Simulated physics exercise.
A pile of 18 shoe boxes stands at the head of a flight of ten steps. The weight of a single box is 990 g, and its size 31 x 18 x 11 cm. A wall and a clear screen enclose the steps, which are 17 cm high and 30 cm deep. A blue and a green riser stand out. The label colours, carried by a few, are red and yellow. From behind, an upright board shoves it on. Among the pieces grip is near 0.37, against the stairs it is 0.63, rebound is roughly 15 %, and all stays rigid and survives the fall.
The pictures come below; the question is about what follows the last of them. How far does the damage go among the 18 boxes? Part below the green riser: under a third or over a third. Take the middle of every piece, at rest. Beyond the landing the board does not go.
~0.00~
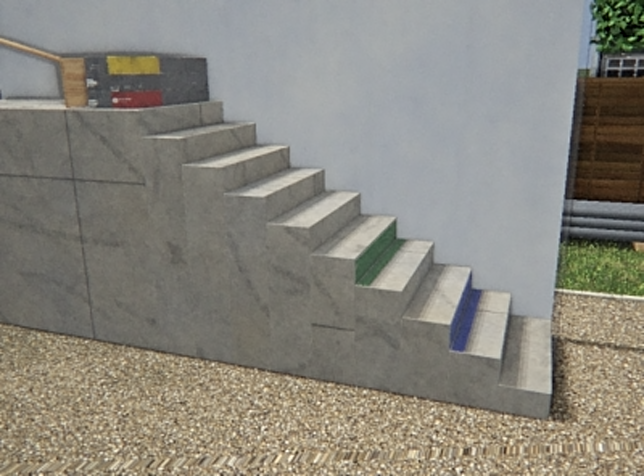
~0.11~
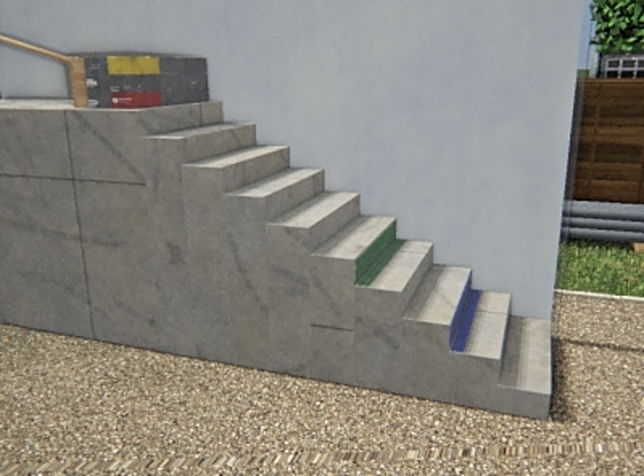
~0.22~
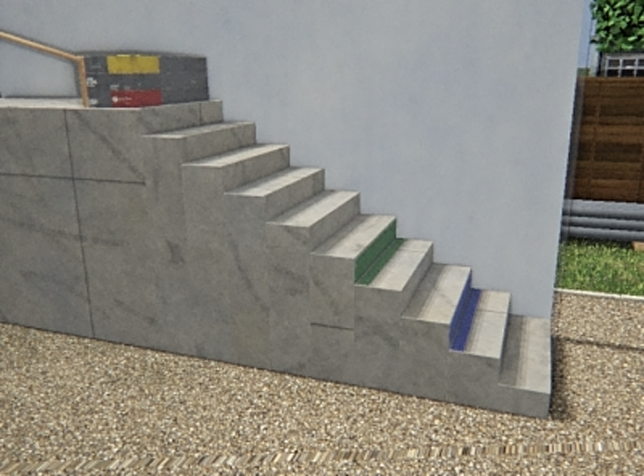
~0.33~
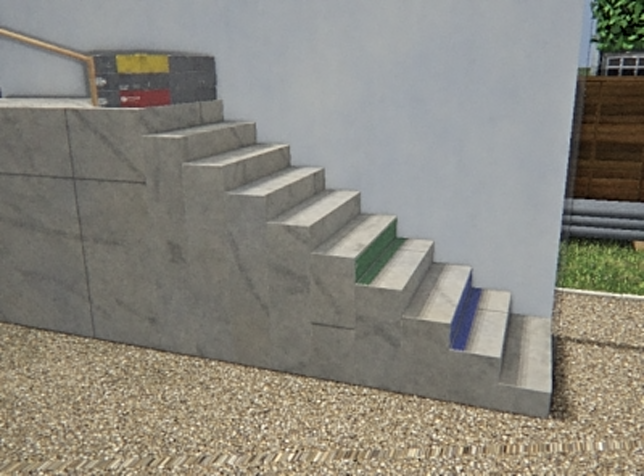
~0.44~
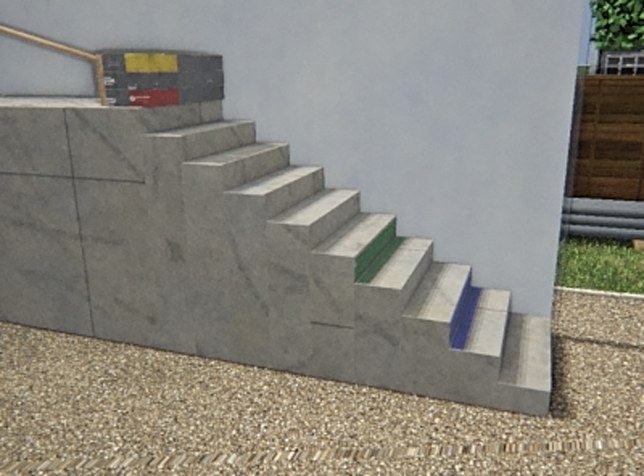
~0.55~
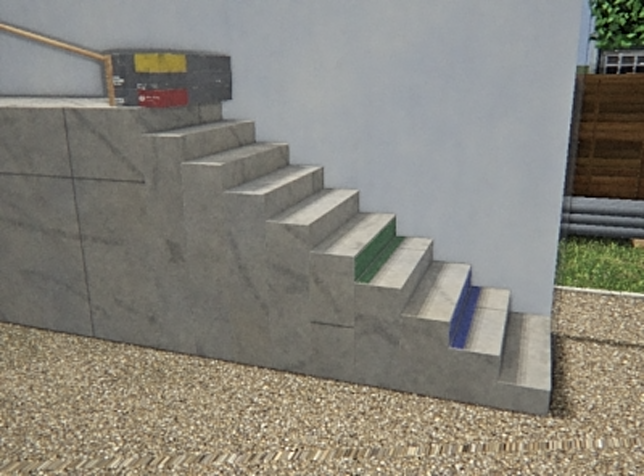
Result: Less than a third of them.
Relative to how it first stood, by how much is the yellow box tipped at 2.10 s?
Tilt from start: Approx. 160 degrees.
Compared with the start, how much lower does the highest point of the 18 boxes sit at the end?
Roughly 22 centimetres lower at the end.
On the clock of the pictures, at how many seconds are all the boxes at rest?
That is at about 4.5 s.
After 0.70 s, none of the 18 boxes below the green riser, 18 disturbed; yellow box 18° from how it stood, 8 cm lower; red box 18° from how it stood, 8 cm lower.
After 1.10 s, none of the 18 boxes below the green riser, 18 disturbed; yellow box 69° from how it stood, 36 cm lower; red box 17 cm lower.
After 2.10 s, 1 of the 18 boxes below the green riser; yellow box upside down; red box 17 cm lower.
In the end (4.7 s), 1 of the 18 boxes below the green riser; yellow box upside down; red box 17 cm lower. That is 6 per cent. From the last view, middles, yellow box near (256, 170), red box near (183, 123).
